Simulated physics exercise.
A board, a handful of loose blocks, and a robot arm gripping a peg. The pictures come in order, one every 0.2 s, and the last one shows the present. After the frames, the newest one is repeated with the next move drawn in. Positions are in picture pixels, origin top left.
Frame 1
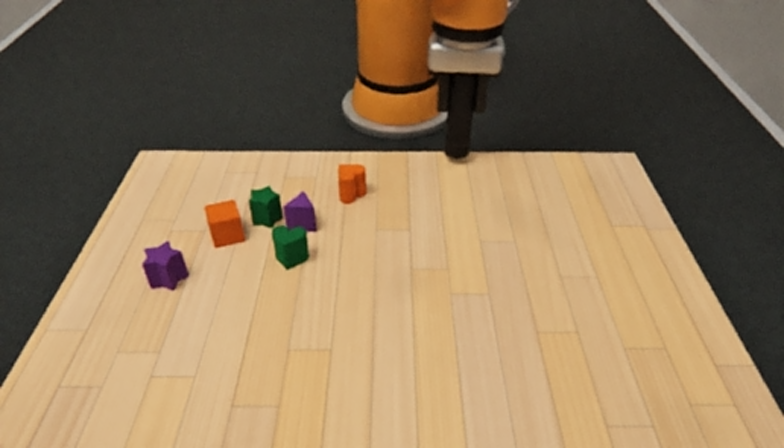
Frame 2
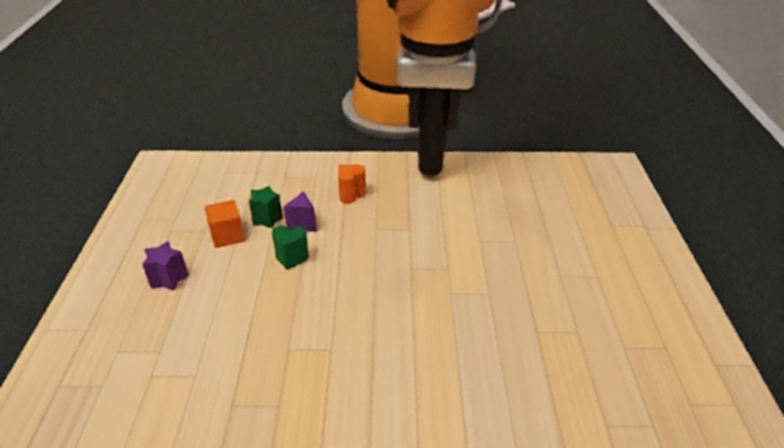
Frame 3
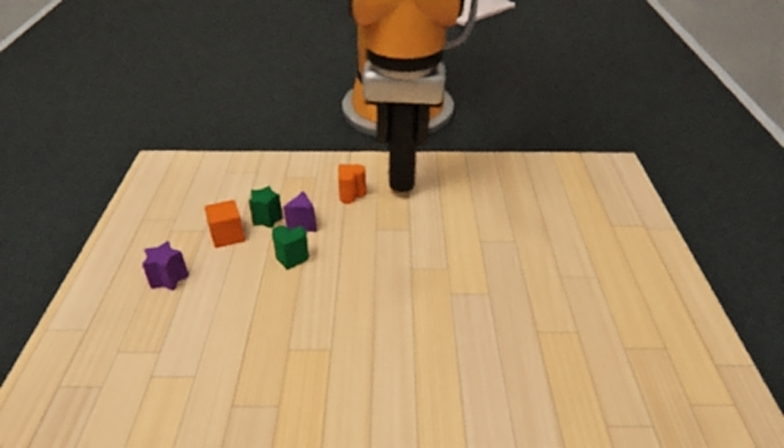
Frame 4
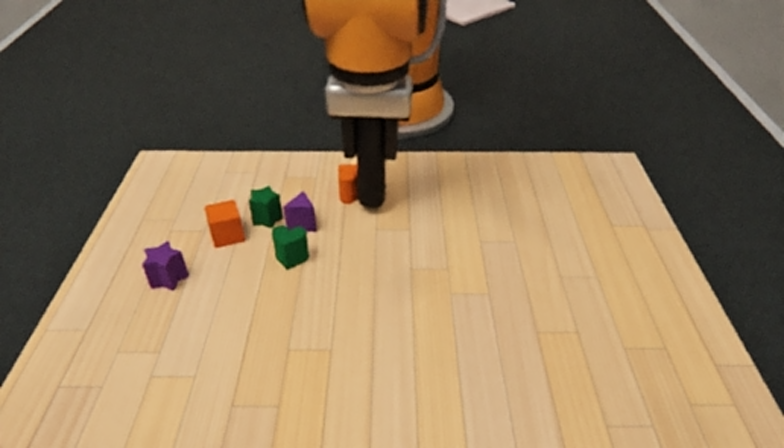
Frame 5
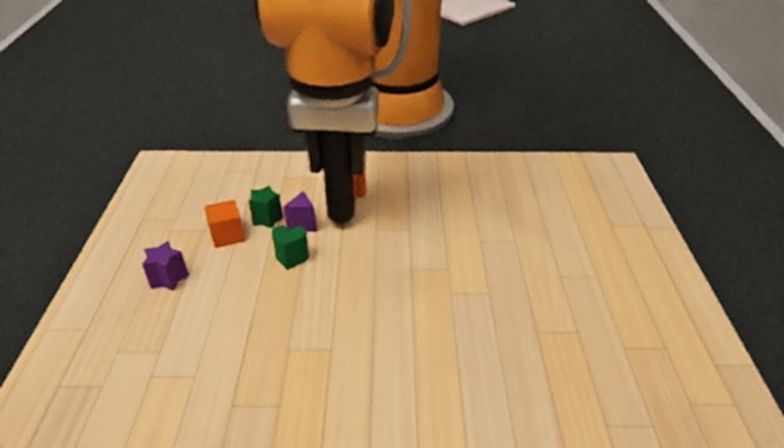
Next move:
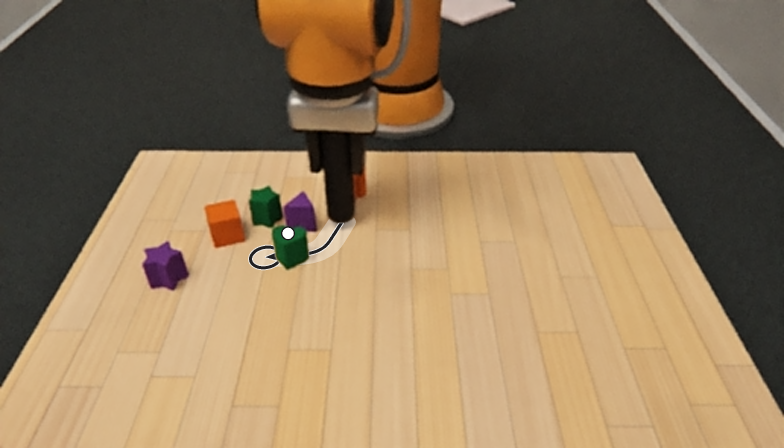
On a wooden tabletop, a robot arm moving a dark peg left and nearer, past an orange block, toward still colourful blocks.
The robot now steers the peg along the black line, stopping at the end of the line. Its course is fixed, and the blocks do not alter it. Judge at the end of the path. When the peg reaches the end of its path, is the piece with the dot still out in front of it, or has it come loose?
When the path is over, you would find the piece with the dot still in front of the peg.
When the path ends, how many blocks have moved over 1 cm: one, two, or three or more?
Put simply, one block is moved more than 1 cm.
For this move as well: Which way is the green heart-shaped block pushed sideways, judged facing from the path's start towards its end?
It heads right.
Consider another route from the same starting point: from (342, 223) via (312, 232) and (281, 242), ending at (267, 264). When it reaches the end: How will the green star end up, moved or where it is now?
From what I can tell, it won't keep its place.
The line goes from (342, 223) by way of (328, 243) and (300, 254) to (266, 257); the dot is on the green heart-shaped block.
What follows on the original path. One third of the way, peg (327, 237); nothing pushed yet.
Two thirds of the way, peg (297, 247); green heart-shaped block (263, 240).
At the end, peg (264, 250); green heart-shaped block (231, 247), turned 20° anticlockwise; purple triangular piece unmoved.
